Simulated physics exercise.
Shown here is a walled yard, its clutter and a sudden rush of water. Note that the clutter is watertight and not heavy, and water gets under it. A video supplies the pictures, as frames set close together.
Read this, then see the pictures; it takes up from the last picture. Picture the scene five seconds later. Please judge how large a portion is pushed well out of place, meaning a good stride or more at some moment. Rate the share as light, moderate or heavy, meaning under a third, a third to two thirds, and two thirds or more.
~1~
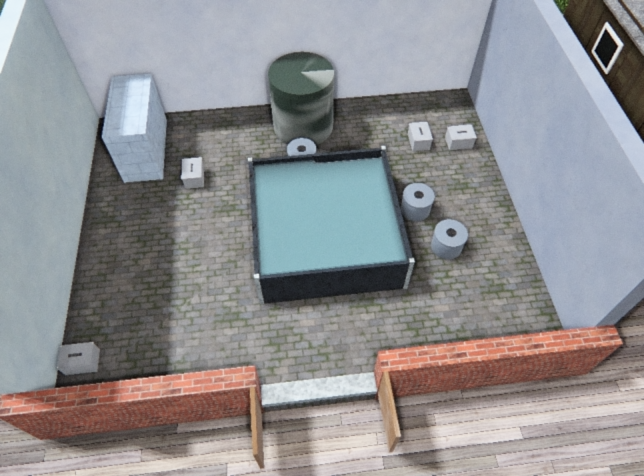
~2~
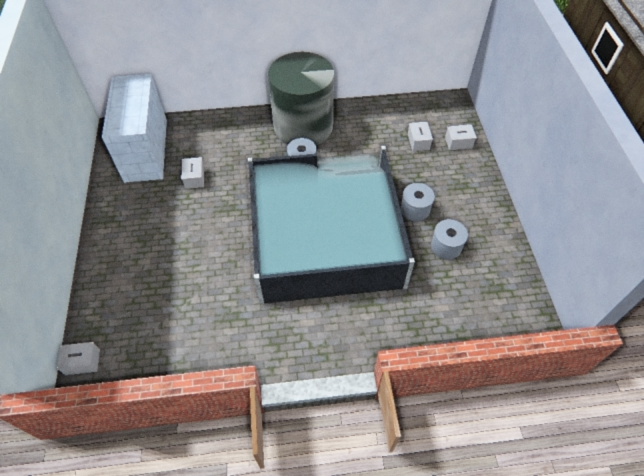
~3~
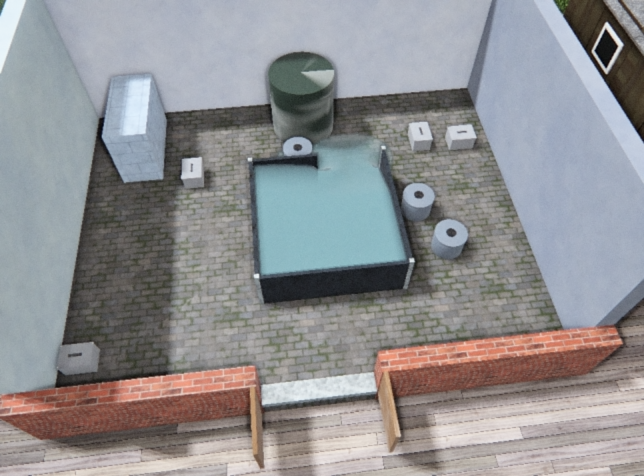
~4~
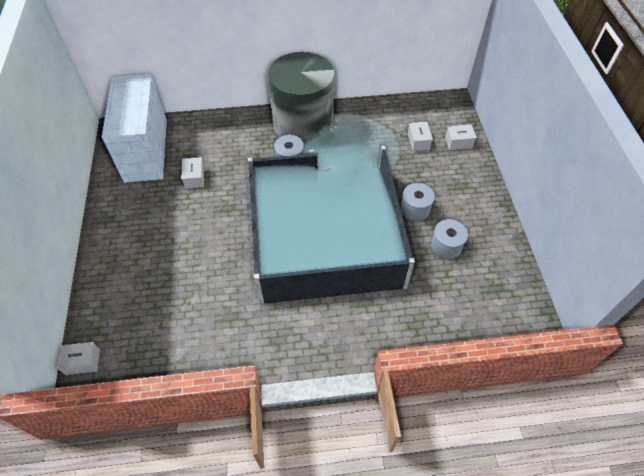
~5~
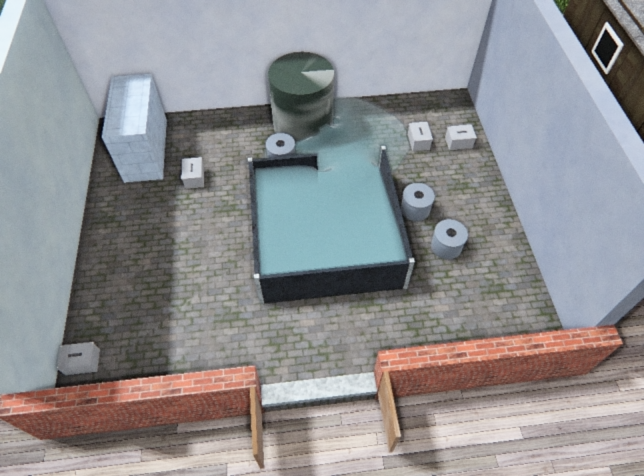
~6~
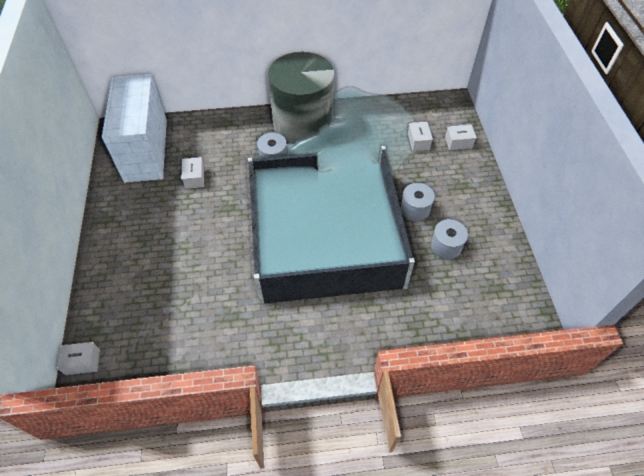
Heavy.
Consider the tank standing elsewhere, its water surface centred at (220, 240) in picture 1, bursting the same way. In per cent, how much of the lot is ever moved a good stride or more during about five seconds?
I'd put it near 70 percent.
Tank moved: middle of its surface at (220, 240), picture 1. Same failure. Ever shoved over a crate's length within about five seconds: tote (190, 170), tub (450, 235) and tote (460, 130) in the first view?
One after the other: Swept aside, under that, that far or more.
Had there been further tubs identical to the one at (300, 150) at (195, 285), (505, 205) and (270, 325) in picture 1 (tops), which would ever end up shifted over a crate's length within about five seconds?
In that order: Less than that, that far or more, not that far.
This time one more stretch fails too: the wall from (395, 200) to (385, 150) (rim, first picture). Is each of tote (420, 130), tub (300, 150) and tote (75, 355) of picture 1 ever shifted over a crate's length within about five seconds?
Same order as named: Sent that far; sent that far; not sent that far.
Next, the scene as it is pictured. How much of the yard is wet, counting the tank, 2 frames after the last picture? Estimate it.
25 per cent.
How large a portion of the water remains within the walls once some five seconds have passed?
Roughly 100 percent.
A moment on, 1 of 7 are well off their spots; 0 afloat.
Next, 1 of 7 are well off their spots; 2 afloat.
Later, 5 of 7 are well off their spots; 2 afloat.
In the end, 6 of 7 are well off their spots, and 6 have been at some point; 5 afloat.
